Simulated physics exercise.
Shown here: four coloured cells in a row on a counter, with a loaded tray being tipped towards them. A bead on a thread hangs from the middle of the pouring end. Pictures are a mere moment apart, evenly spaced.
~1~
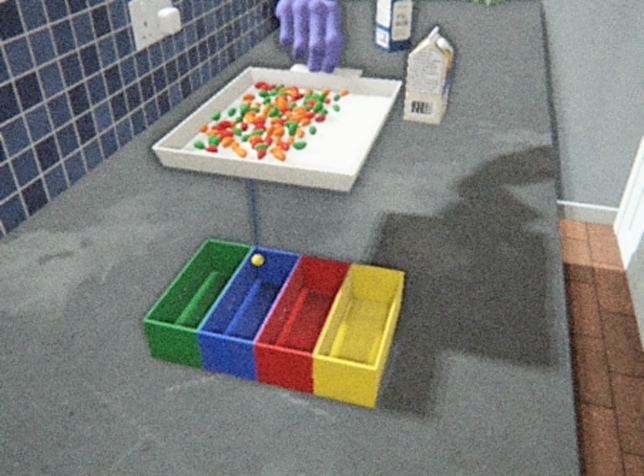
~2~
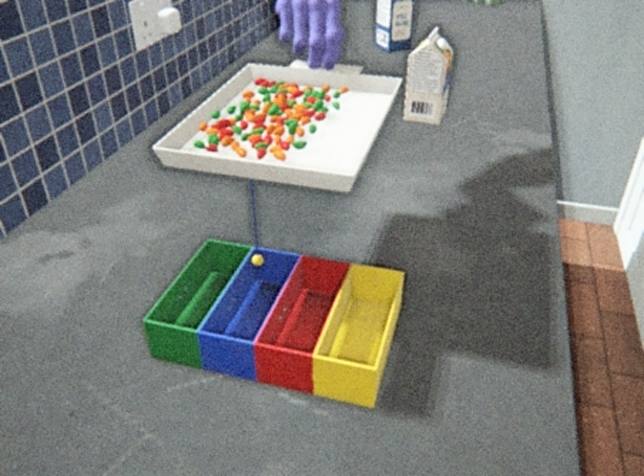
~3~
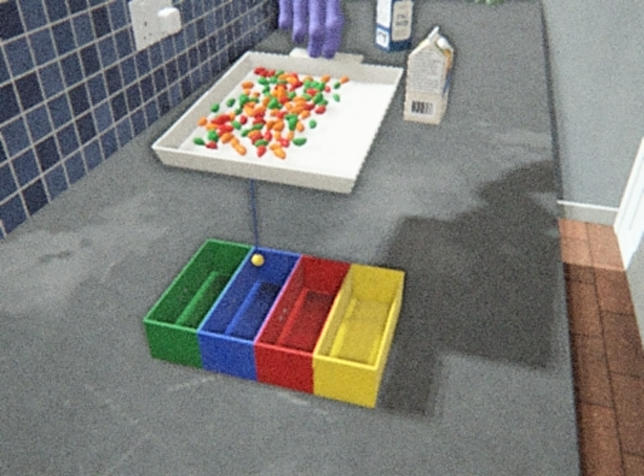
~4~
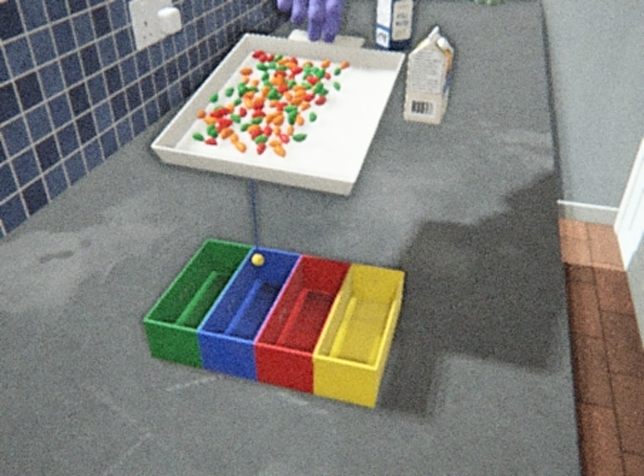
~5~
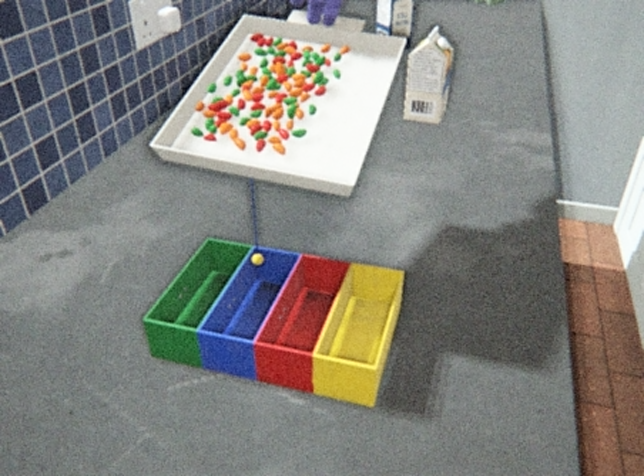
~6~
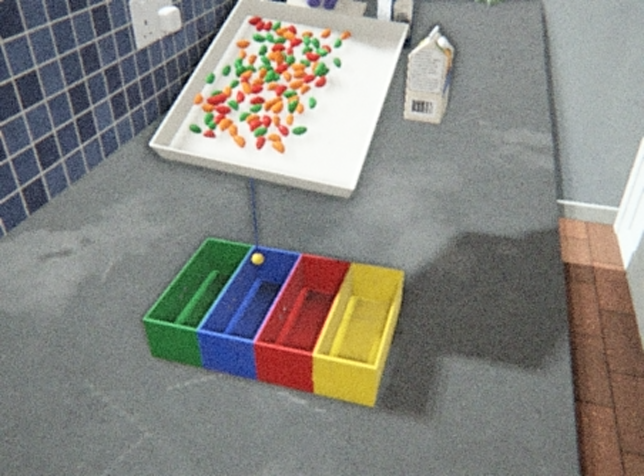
On a grey kitchen counter beside a blue-tiled wall, a still camera looks down from above. A white tray of red, orange and green jelly beans is raised over a row of green, blue, red and yellow cells, with a yellow bead hanging on a thread beneath. The tray's far end rises steadily, its near edge dipping slightly at the right, while a purple hand behind slips mostly from view.
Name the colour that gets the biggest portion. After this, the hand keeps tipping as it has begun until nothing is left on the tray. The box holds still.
Red.
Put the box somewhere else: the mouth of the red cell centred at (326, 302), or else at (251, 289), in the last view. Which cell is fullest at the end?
Red, then the yellow cell.
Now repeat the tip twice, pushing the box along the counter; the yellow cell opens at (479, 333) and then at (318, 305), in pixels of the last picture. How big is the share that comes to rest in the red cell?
0 %, then 30 %.
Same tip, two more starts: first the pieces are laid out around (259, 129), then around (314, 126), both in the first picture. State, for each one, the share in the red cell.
First case around 30 %, second case around 40 %.
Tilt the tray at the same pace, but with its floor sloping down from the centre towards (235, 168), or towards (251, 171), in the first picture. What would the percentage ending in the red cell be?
Shares: About 0 in a hundred, then about 10 in a hundred.
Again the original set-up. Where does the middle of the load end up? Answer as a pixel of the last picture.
About pixel (308, 348).
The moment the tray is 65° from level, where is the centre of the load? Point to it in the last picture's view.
(284, 160).
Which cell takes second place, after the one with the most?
That yellow cell.
Soon, tray tipped steeply; nearly all on the tray; a stray few falling or outside the box.
A while on, tray tipped past a quarter turn; about half on the tray; about a quarter in the red cell; about a quarter in the yellow cell; a stray few in the blue cell; a small part falling or outside the box.
Towards the end, tray tipped past a quarter turn; about half in the red cell; about a quarter in the yellow cell; a small part in the blue cell; a small part in the green cell; a small part falling or outside the box.
Finally, tray tipped past a quarter turn; about half in the red cell; about a quarter in the yellow cell; a small part in the blue cell; a small part in the green cell; a small part outside the box.
